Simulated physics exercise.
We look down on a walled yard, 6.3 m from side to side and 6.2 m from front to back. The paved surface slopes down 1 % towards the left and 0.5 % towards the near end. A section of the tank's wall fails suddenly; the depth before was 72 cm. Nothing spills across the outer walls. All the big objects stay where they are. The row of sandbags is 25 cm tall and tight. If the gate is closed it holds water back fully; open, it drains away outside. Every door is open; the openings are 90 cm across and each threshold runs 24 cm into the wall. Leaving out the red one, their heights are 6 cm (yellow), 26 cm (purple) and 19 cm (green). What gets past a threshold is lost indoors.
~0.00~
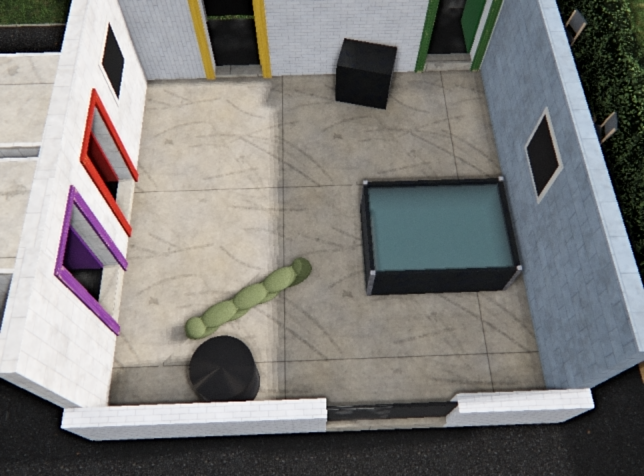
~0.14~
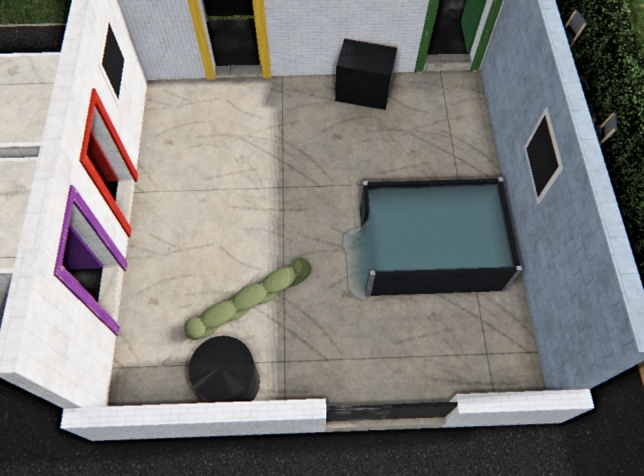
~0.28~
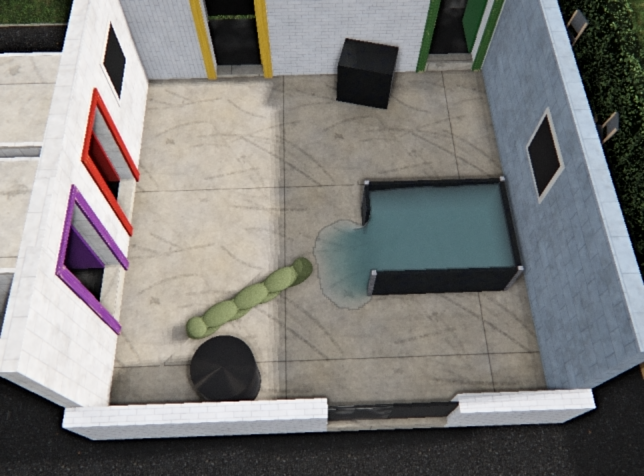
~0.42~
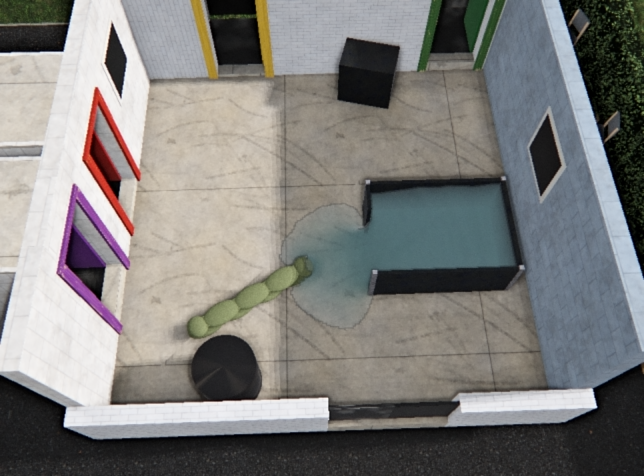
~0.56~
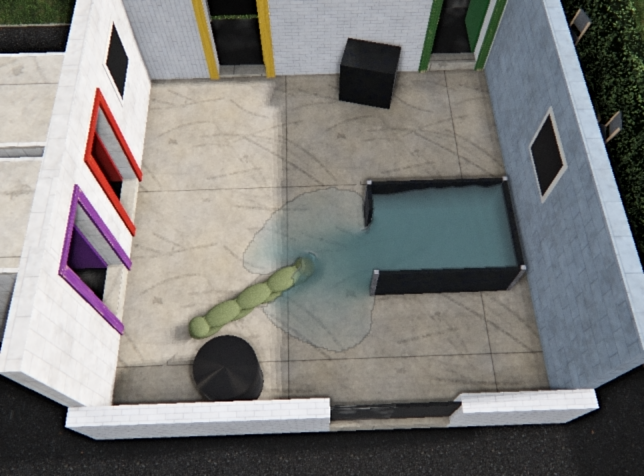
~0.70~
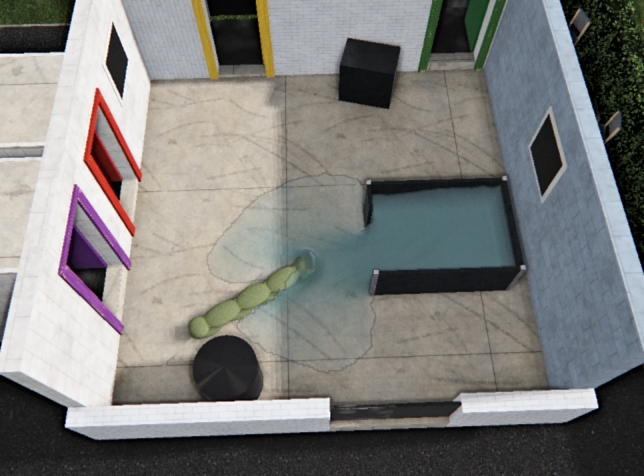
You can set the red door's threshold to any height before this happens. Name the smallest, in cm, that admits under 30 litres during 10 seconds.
It would have to be roughly 13.5 cm high.
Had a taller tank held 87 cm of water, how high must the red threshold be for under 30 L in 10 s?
About 18 cm.
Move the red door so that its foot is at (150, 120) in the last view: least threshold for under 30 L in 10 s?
Roughly 9.0 cm.
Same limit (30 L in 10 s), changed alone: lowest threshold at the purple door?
About 8.5 cm at purple.
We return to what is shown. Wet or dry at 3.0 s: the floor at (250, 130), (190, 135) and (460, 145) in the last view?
In turn: Wet, flooded, not reached.
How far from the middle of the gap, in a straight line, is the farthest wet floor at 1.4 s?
About 4.2 m.
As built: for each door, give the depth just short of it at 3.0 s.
Depths in cm: Yellow 0, purple 11, green 0, red 17.
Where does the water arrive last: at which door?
It is the green one.
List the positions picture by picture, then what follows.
The tank at (438, 227) is whole and still, 72 cm deep; the red door at (114, 172) is dry, in the first frame.
Water pours out at (369, 256) and has run 0.3 m, to (346, 242); about 6 cm deep outside, 72 cm at the back, in the second frame.
The gap is at (370, 256), the front 0.7 m out at (323, 277); the back of the tank holds 72 cm, in the third frame.
Water pours out at (371, 256) and has run 1.3 m, to (286, 257); about 8 cm deep outside, 71 cm at the back, in the fourth frame.
The gap is at (372, 257), the front 1.9 m out at (250, 262); the back of the tank holds 63 cm, in the fifth frame.
The front is at (216, 267), 2.5 m from the gap at (372, 256); 4.7 m2 of floor is wet, 60 cm left at the back; the red door at (117, 172), 4.1 m from the gap, is still 1.7 m from the nearest water, in the sixth frame.
After 1.4 s water covers 35 % of the floor, deepest (36 cm) near (252, 350); 11 cm at the red door, 0 litres in over its 12 cm threshold.
After 3.0 s water covers 55 % of the floor, deepest (29 cm) near (152, 82); 17 cm at the red door, 35 litres in over its 12 cm threshold.
After 10.0 s water covers 95 % of the floor, deepest (12 cm) near (136, 207); 10 cm at the red door, 44 litres in over its 12 cm threshold.
At the red door as built, the water arrived by 1.4 s and peaked near 21 cm at 2.2 s.
Run again over the same 10 s with other heights there, 55 litres in over 11 cm, 19 litres over 15 cm. The limit of 30 litres is kept from about 13.5 cm up.
